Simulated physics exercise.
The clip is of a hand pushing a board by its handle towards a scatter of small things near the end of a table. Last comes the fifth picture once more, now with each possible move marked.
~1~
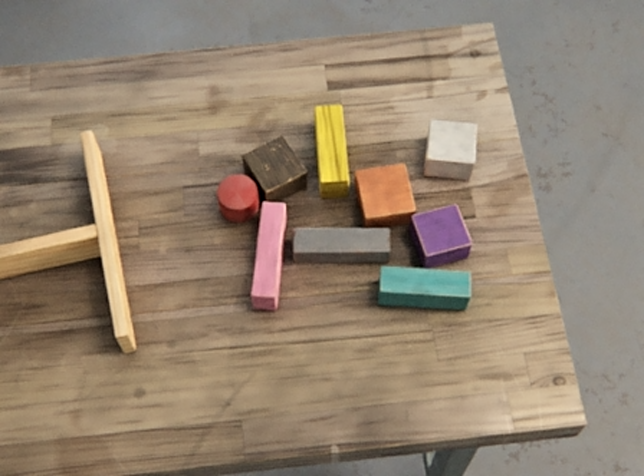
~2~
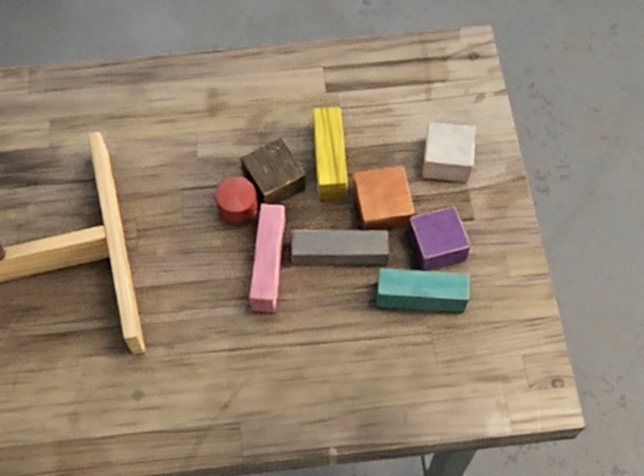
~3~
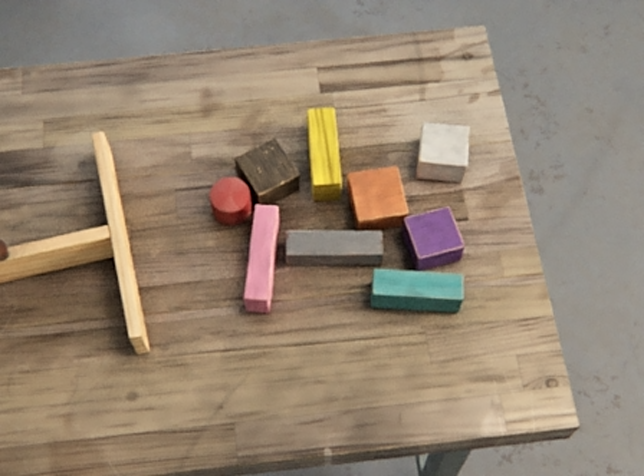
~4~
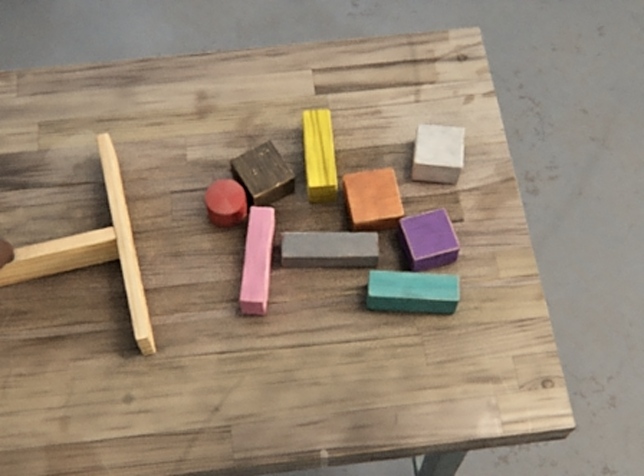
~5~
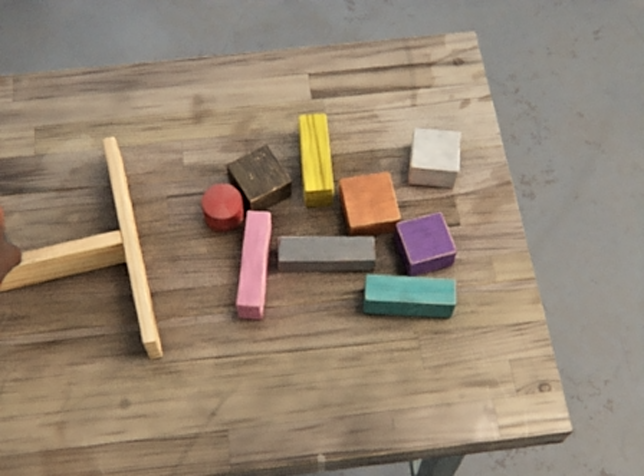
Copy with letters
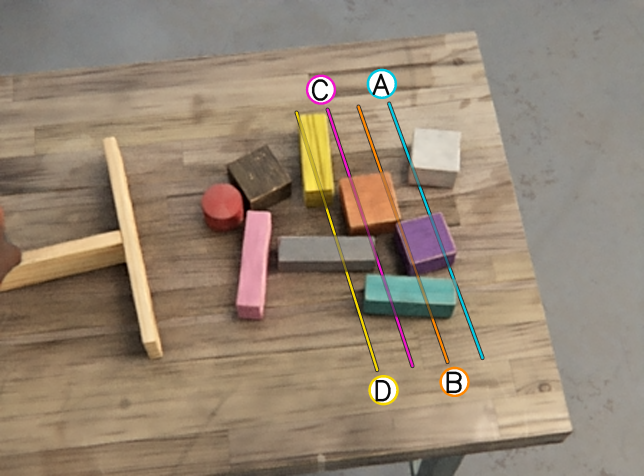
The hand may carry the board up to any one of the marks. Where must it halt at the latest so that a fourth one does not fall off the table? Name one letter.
The farthest such stop is A.
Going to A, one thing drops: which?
It is the purple block.
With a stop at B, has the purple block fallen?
Yes.
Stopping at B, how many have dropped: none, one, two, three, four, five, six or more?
By then, one.
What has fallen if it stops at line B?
The purple block.
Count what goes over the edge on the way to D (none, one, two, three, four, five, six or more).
In all, none.
On the marked copy, A at (433, 222); B at (400, 226); C at (367, 229); D at (334, 233).
Following A. Soon after the start, board (237, 223); orange block (381, 203); yellow stick (327, 156).
Later, board (348, 211); purple block (505, 240); white block (437, 156).
In the end, board (432, 202); purple block over the edge; grey bar (515, 232); one fallen.
As for the rest, B is within the limit but short; C is within the limit but short; D is within the limit but short.
